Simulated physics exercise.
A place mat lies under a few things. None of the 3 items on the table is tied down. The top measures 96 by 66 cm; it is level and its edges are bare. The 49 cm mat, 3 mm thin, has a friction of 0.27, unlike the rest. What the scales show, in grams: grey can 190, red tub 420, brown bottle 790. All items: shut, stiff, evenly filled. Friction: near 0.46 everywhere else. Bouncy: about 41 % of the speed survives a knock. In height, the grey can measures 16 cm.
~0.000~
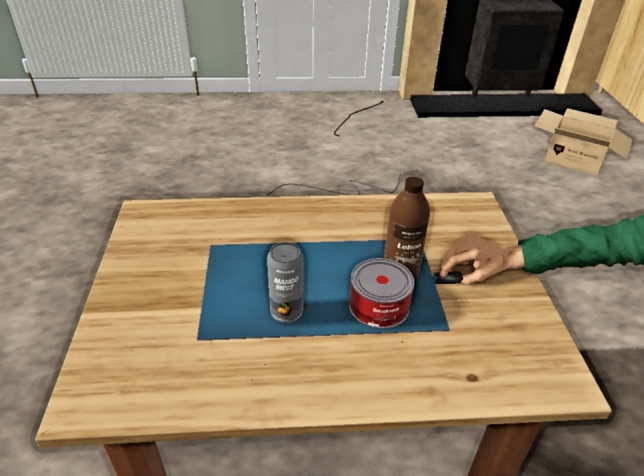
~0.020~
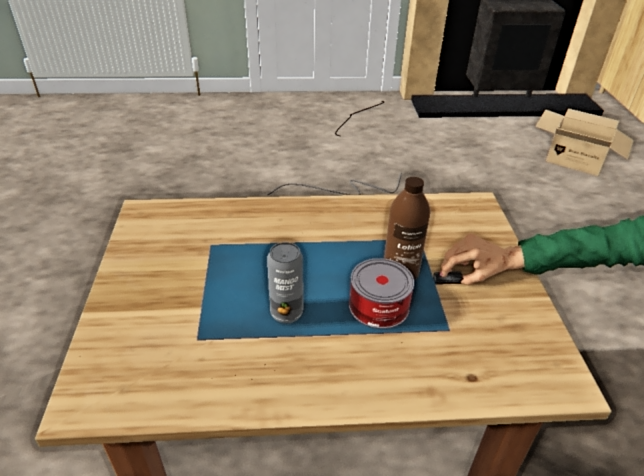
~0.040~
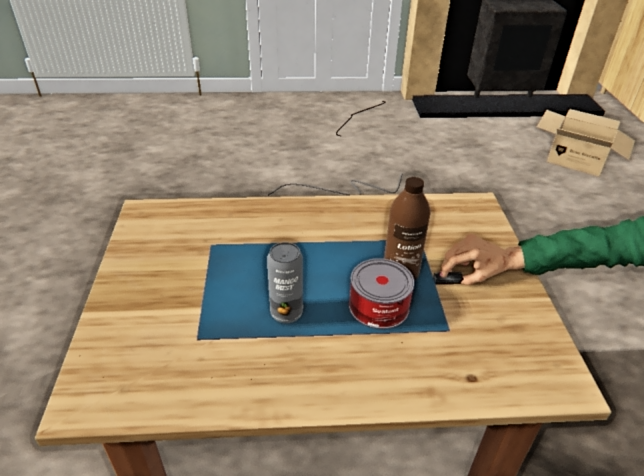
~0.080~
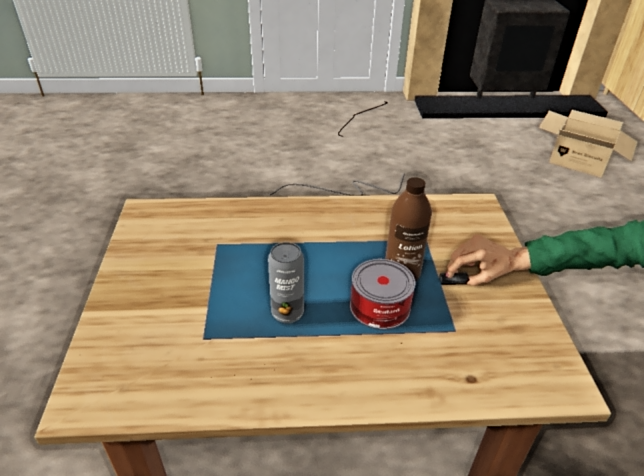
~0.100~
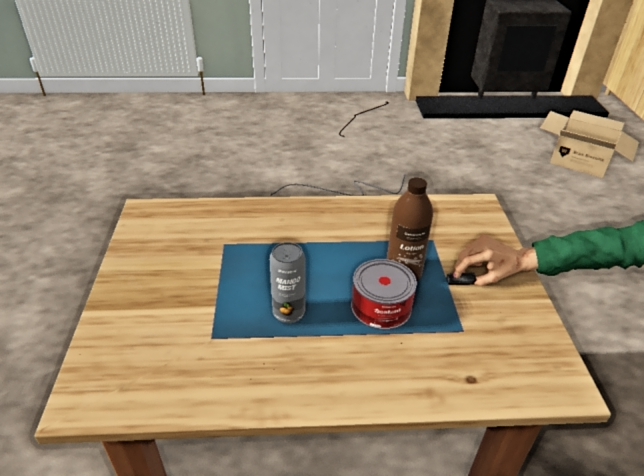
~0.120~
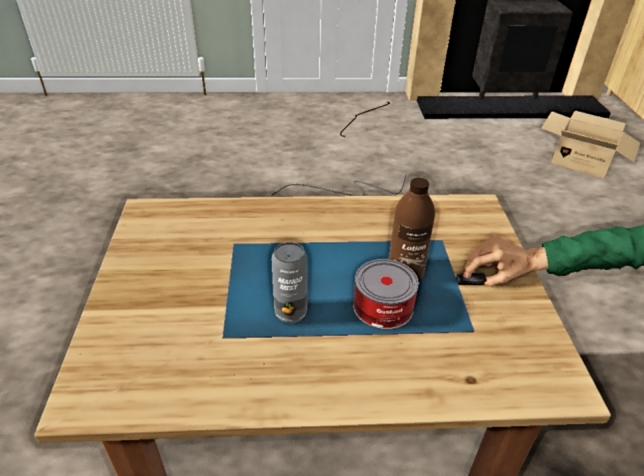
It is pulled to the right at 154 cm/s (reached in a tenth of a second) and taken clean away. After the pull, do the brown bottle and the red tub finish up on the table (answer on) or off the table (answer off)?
Brown bottle: Off, red tub: Off.
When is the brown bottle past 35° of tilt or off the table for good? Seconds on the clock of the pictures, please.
About 0.5 seconds.
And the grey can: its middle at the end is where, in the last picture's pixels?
It finishes around (393, 295).
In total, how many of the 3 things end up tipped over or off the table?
I count 3.
Around 0.42 s, mat out by 51 cm; brown bottle shifted 19 cm near (500, 229); red tub shifted 19 cm near (475, 292); grey can at 21° to upright.
Around 0.62 s, mat out by 82 cm; red tub and brown bottle now off the table; grey can at 61° to upright.
Around 0.82 s, mat out by 97 cm; grey can on its side.
Around 1.52 s, as before.
Finally (1.9 s), off the table, red tub and brown bottle; on their side or leaning hard on the table, grey can.
